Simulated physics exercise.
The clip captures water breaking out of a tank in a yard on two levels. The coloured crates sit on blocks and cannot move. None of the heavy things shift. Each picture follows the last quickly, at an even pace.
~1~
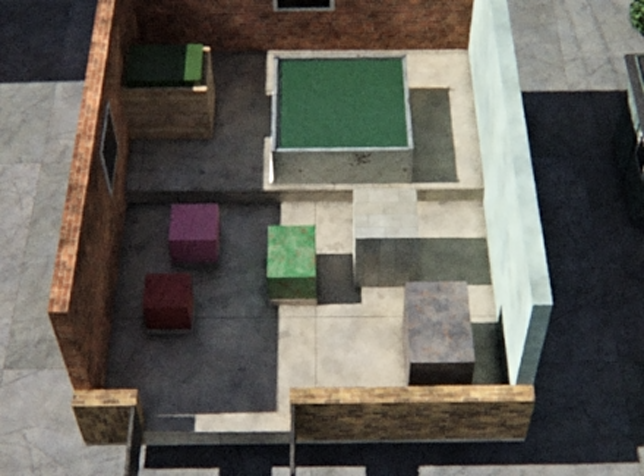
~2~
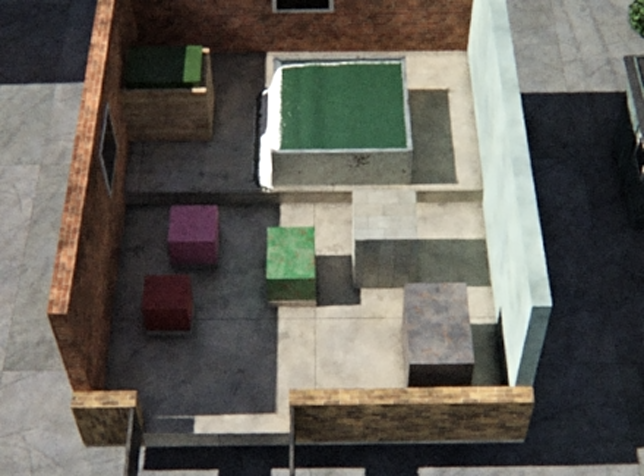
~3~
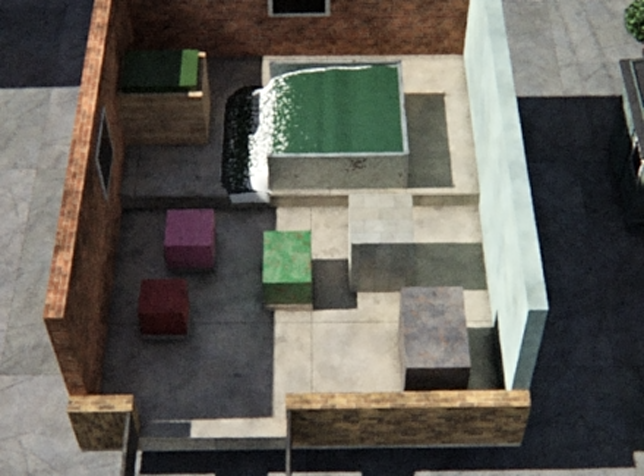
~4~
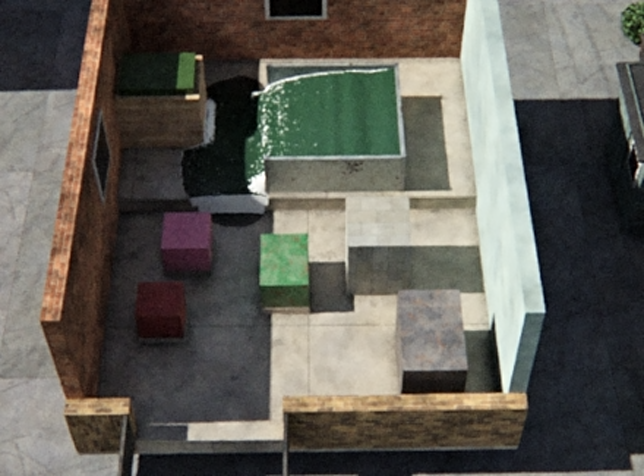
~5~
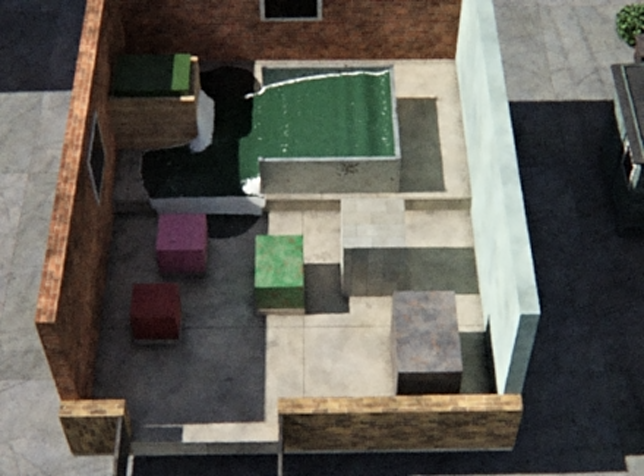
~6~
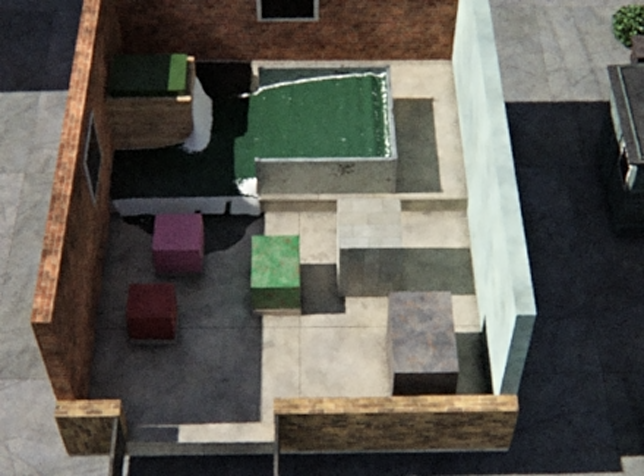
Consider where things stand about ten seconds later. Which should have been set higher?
My prediction: The green crate ends up with water on it; the pink crate ends up with water on it; the red crate ends up with water on it.
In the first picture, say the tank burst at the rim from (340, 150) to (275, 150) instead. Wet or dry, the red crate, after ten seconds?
Looking at it, the red crate gets overtopped.
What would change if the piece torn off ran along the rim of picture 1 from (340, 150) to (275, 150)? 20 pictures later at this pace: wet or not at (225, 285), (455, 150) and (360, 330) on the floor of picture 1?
Order as asked: Swamped, untouched, swamped.
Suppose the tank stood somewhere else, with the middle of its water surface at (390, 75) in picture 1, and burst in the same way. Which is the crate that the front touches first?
Pink-painted one.
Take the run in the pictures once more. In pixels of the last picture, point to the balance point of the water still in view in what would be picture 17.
Somewhere around (228, 157) in the last view.
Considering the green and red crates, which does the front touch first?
My pick is the one in red.
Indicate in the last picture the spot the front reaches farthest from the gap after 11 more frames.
The farthest wet point should be near (86, 415).
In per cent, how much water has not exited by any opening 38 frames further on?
Near 92 in a hundred.
A moment on, water covers 25 % of the floor; the green crate not reached, the pink crate water round its plinth, the red crate not reached.
Next, water covers 35 % of the floor; the green crate not reached, the pink crate water round its plinth, the red crate water round its plinth.
Then, water covers 60 % of the floor; the green crate water round its plinth, the pink crate water round its plinth, the red crate water round its plinth.
Later, water covers 90 % of the floor; the green crate water round its plinth, the pink crate water round its plinth, the red crate water round its plinth.
In the end, water covers 100 % of the floor; the green crate was topped, the pink crate was topped, the red crate was topped.
